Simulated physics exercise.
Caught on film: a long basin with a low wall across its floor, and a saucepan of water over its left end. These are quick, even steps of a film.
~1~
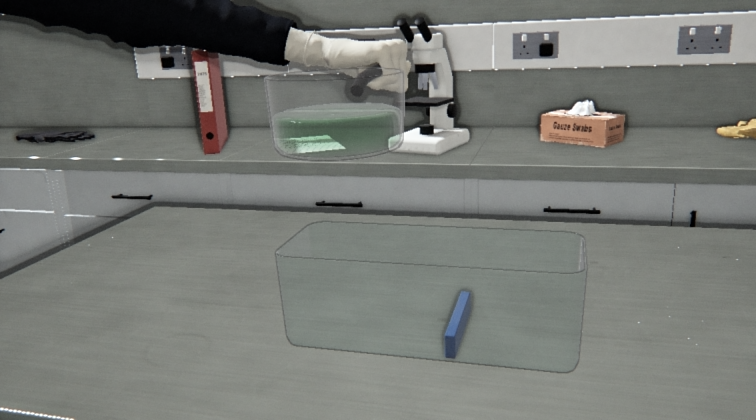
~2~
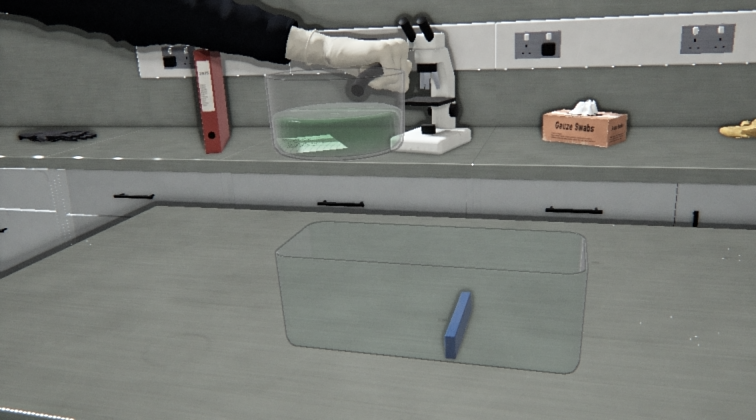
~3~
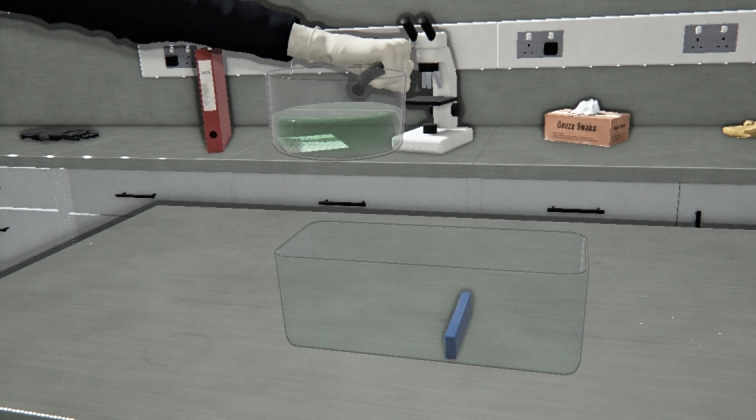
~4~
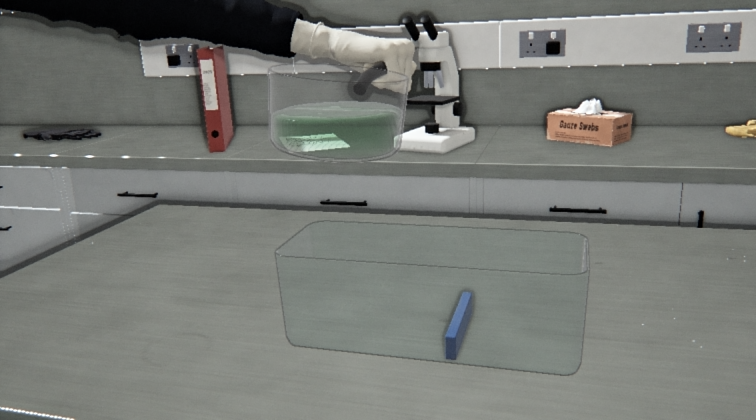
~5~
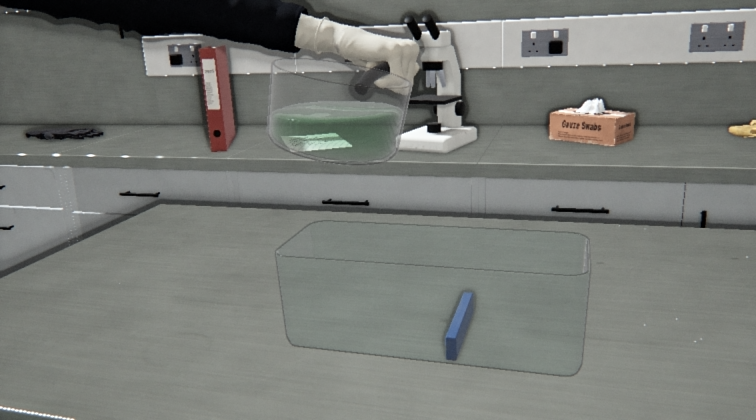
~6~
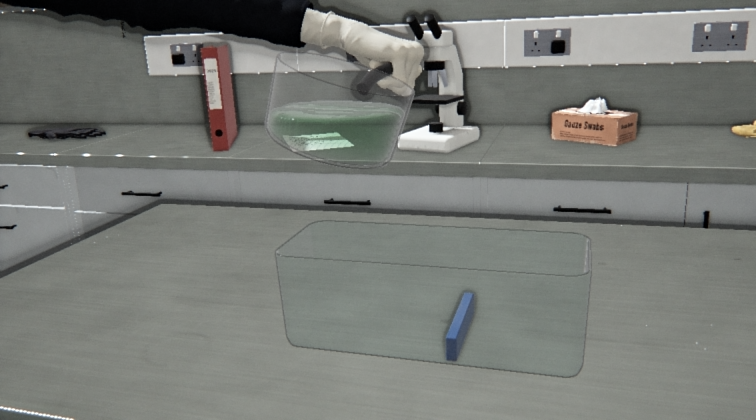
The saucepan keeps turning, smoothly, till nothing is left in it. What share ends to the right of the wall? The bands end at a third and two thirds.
It comes to from a third to two thirds.
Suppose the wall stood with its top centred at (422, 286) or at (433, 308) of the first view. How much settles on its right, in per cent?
In turn 95 and 80 in a hundred.
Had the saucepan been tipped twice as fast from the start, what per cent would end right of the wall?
Some 30 per cent.
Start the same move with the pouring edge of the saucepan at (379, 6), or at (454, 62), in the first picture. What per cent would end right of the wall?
Near 35 % and 75 %.
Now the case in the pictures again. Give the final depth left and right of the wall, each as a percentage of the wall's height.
Near 50 on the left, 70 on the right.
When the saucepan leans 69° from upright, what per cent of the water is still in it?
Near 70 %.
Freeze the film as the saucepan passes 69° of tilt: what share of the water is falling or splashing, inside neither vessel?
Near 25 %.
A moment on, the saucepan is tipped part way and 70 per cent is still to pour, 2 is left of the wall and 0 right of it.
Next, the saucepan is tipped on its side and 25 per cent is still to pour, 20 is left of the wall and 38 right of it.
Then the saucepan is tipped on its side and 7 per cent is still to pour, 44 is left of the wall and 43 right of it.
Later the saucepan is tipped on its side and 2 per cent is still to pour, 53 is left of the wall and 43 right of it.
Finally, 55 per cent lies left of the wall, 44 right of it and 1 outside.
